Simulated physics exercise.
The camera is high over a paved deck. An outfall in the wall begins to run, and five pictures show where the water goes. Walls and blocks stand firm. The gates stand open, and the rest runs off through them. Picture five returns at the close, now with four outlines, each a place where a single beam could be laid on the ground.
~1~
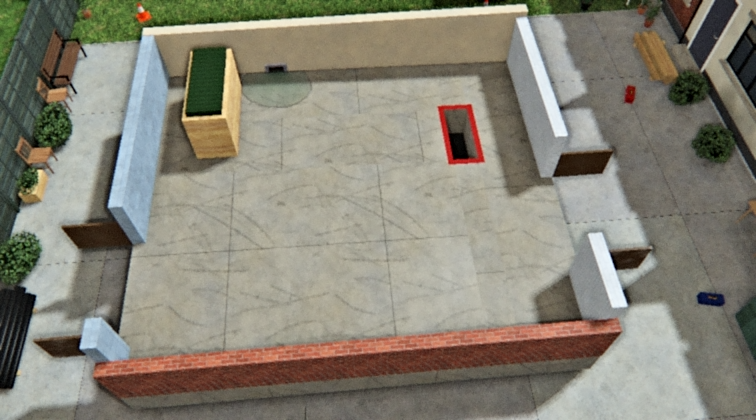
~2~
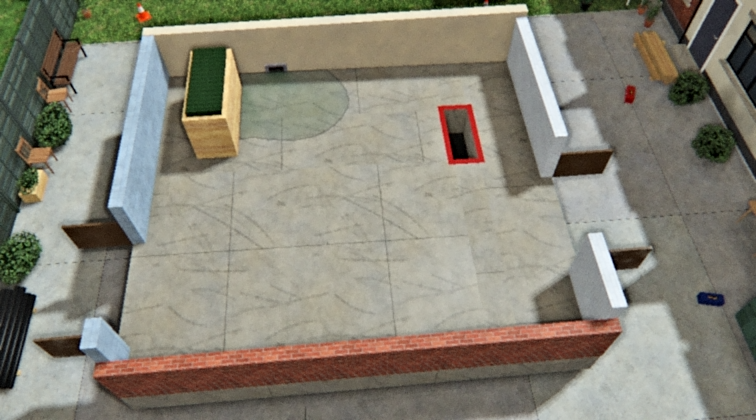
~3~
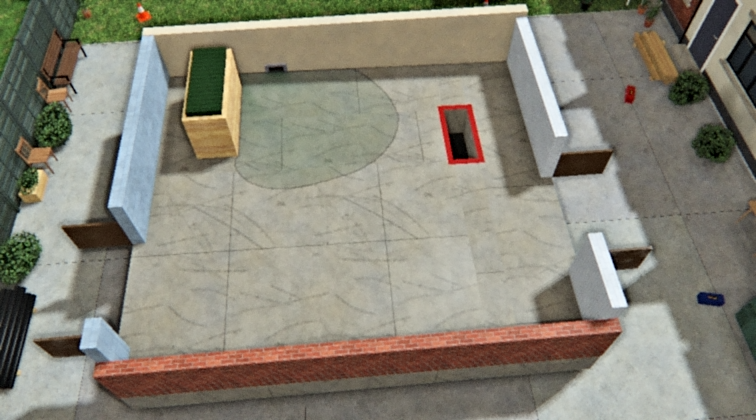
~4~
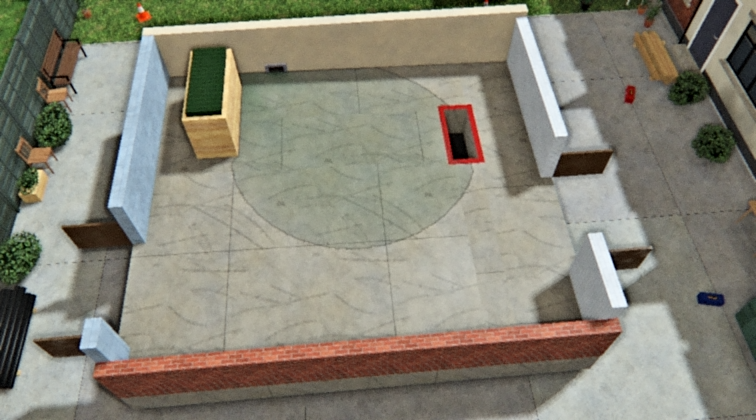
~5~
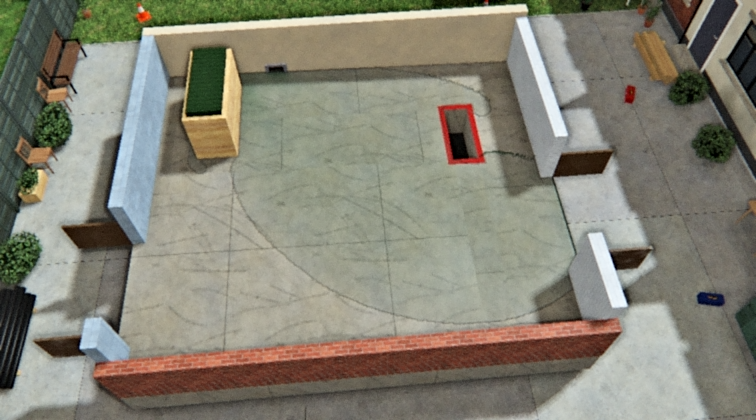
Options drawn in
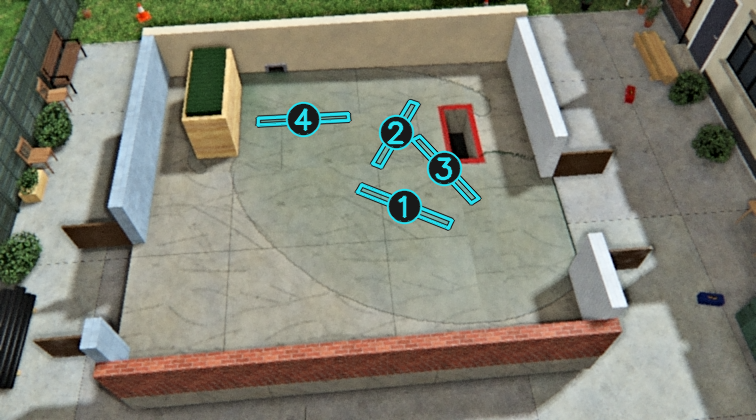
At first, a small greenish wet patch lies by the back wall of a walled paved yard, beside a wooden planter. It spreads right and toward the brick wall, reaching the red-edged pit, then surrounds the pit and covers much of the floor, while the near left stays dry.
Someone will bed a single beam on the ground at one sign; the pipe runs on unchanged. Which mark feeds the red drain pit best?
4 is best.
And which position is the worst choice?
2.
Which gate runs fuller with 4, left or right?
More leaves on the right.
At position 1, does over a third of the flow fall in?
No.
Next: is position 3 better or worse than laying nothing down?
Worse.
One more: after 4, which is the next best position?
Position 1.
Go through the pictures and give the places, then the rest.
In the first frame, outfall at (276, 68); red drain pit at (460, 133); open gate at (554, 222); open gate at (138, 293); front seen at (258, 102), 3 % of the ground wet; red drain pit still dry.
In the second frame, front seen at (309, 134), 9 % of the ground wet; red drain pit still dry.
In the third frame, front seen at (377, 154), 19 % of the ground wet; red drain pit still dry.
In the fourth frame, front seen at (405, 237), 36 % of the ground wet; red drain pit taking water.
In the fifth frame, front seen at (553, 297), 56 % of the ground wet; red drain pit taking water.
On the marked copy, 1 from (359, 188) to (450, 224); 2 from (376, 165) to (414, 102); 3 from (416, 138) to (475, 200); 4 from (258, 121) to (348, 116).
With 1, about 24 % of the stream goes into the red drain pit, about 76 % out by the gates.
With 2, about 3 % of the stream goes into the red drain pit, about 97 % out by the gates.
With 3, about 17 % of the stream goes into the red drain pit, about 83 % out by the gates.
With 4, about 34 % of the stream goes into the red drain pit, about 65 % out by the gates.
